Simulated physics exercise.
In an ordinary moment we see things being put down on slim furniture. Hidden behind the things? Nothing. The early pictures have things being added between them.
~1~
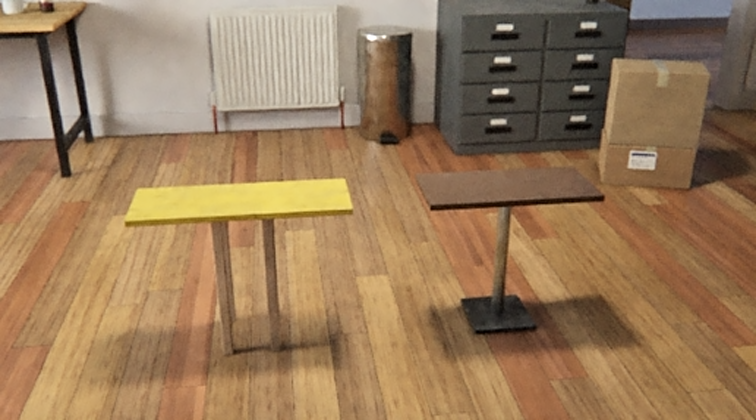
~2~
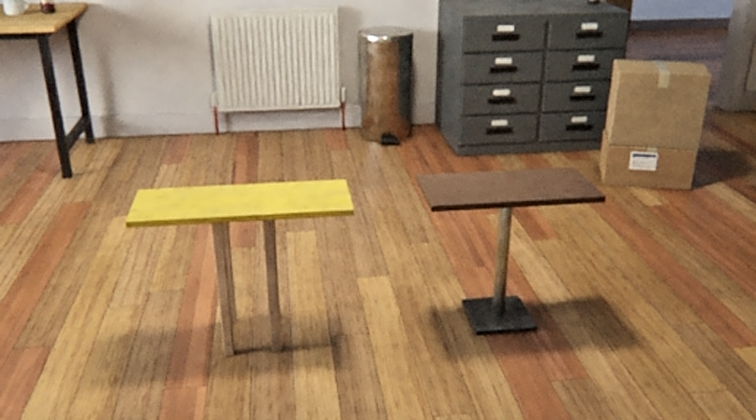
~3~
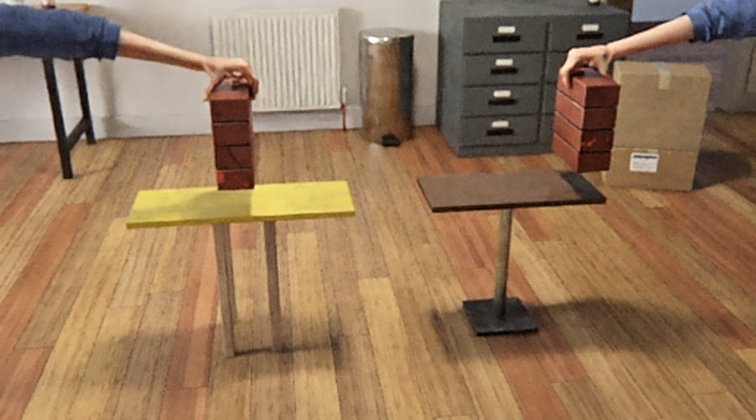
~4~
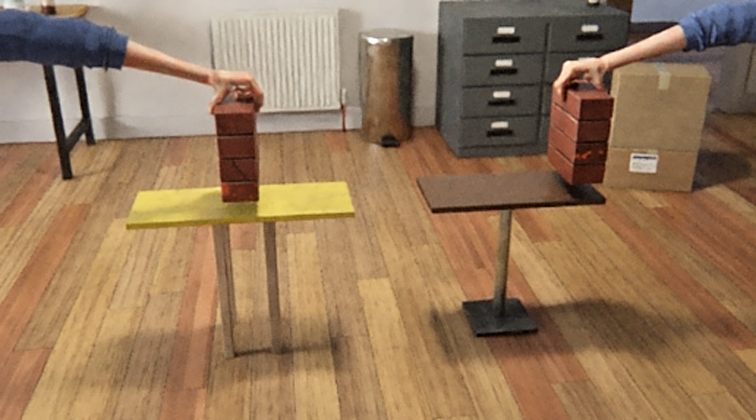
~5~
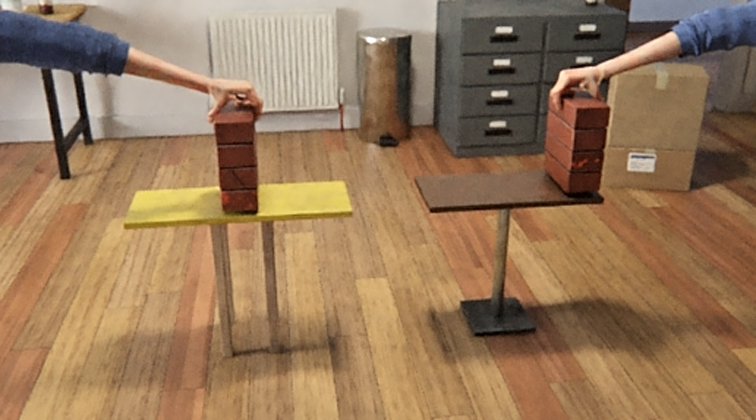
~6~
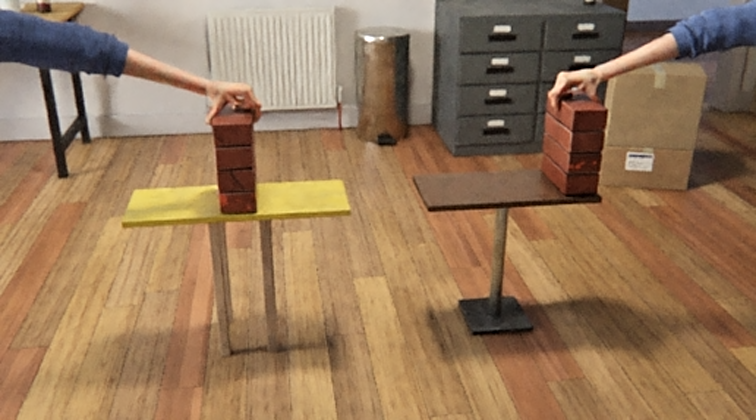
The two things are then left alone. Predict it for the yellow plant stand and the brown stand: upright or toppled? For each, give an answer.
Yellow plant stand - upright; brown stand - toppled.
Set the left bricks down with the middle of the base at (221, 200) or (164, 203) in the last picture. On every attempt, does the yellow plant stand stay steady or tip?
Try 1: Stable; try 2: Falls.
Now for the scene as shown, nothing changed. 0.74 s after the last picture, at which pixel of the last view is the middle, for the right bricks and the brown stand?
The right bricks at (671, 240), the brown stand at (600, 217).
Then, 0.56 s later than the last frame, yellow plant stand at rest near (239, 202); brown stand tilted by 22° near (556, 185).
Then, 0.74 s later than the last frame, yellow plant stand at rest near (239, 202); brown stand tilted by 55° near (600, 217).
When it is over, the yellow plant stand holds firm, near (239, 202); the brown stand overbalances, near (619, 242).
